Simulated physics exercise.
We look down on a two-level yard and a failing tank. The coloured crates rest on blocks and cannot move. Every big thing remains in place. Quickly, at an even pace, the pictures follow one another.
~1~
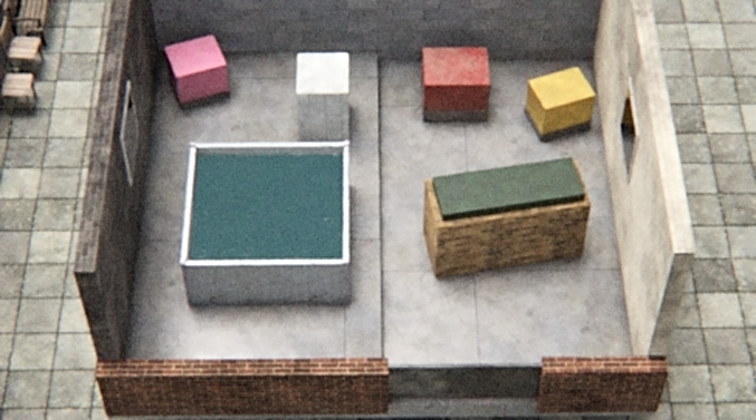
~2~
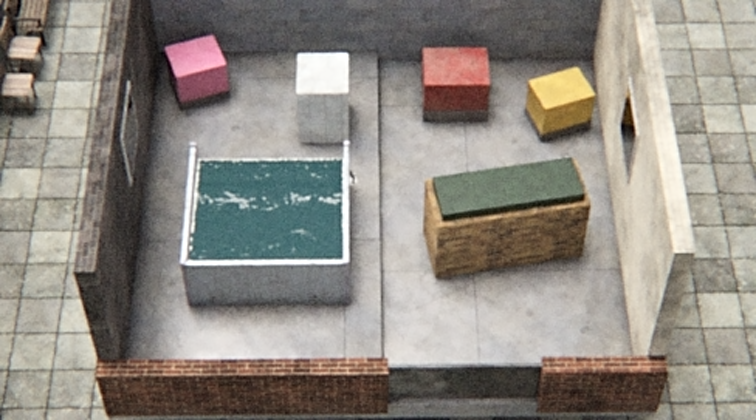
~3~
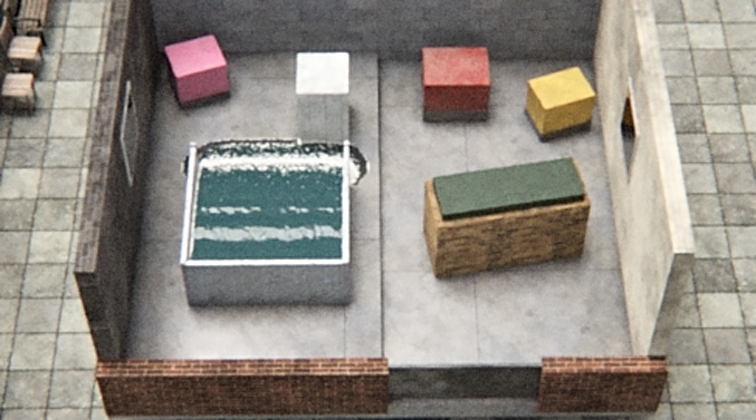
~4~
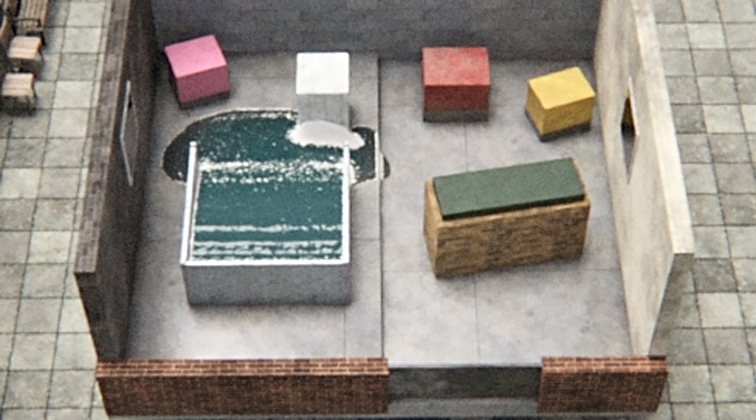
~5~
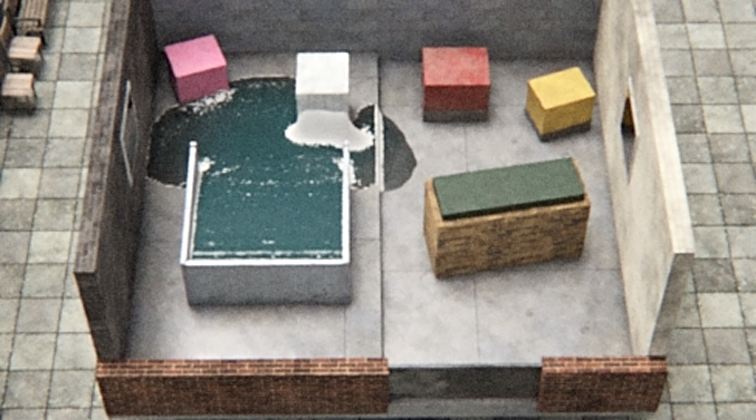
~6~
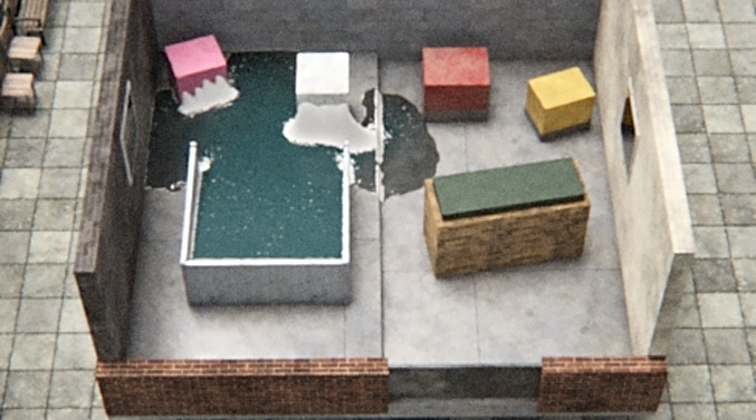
At first, an open tank of dark green water stands whole and still in a walled yard among coloured blocks. Then its far side gives way and water pours out, spreading across the floor behind it, foaming around the white block, crossing rightward onto the other half, and reaching the pink block.
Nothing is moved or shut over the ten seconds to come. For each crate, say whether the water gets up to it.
Pink crate: Yes; yellow crate: Yes; red crate: Yes.
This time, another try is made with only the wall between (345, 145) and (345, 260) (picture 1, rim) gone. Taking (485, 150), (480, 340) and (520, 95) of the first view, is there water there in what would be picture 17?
Point by point: Drenched, drenched, drenched.
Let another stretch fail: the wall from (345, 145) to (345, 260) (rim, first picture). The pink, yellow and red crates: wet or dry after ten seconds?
Then: The pink crate is safe, the yellow crate takes water, the red crate takes water.
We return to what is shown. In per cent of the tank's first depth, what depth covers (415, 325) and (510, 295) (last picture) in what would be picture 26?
I'd say around 0 and 0 in a hundred.
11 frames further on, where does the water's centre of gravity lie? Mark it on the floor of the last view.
That comes out near (288, 146).
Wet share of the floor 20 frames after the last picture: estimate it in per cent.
Estimated share: Around 70 %.
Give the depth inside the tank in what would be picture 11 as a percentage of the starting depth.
44 percent or so.
A moment on, water covers 35 % of the floor; the pink crate water round its plinth, the yellow crate water round its plinth, the red crate water round its plinth.
Next, water covers 50 % of the floor; the pink crate water round its plinth, the yellow crate water round its plinth, the red crate water round its plinth.
Then, water covers 70 % of the floor; the pink crate water round its plinth, the yellow crate water round its plinth, the red crate water round its plinth.
Later, water covers 90 % of the floor; the pink crate water round its plinth, the yellow crate water round its plinth, the red crate water round its plinth.
In the end, water covers 95 % of the floor; the pink crate was topped, the yellow crate was topped, the red crate was topped.
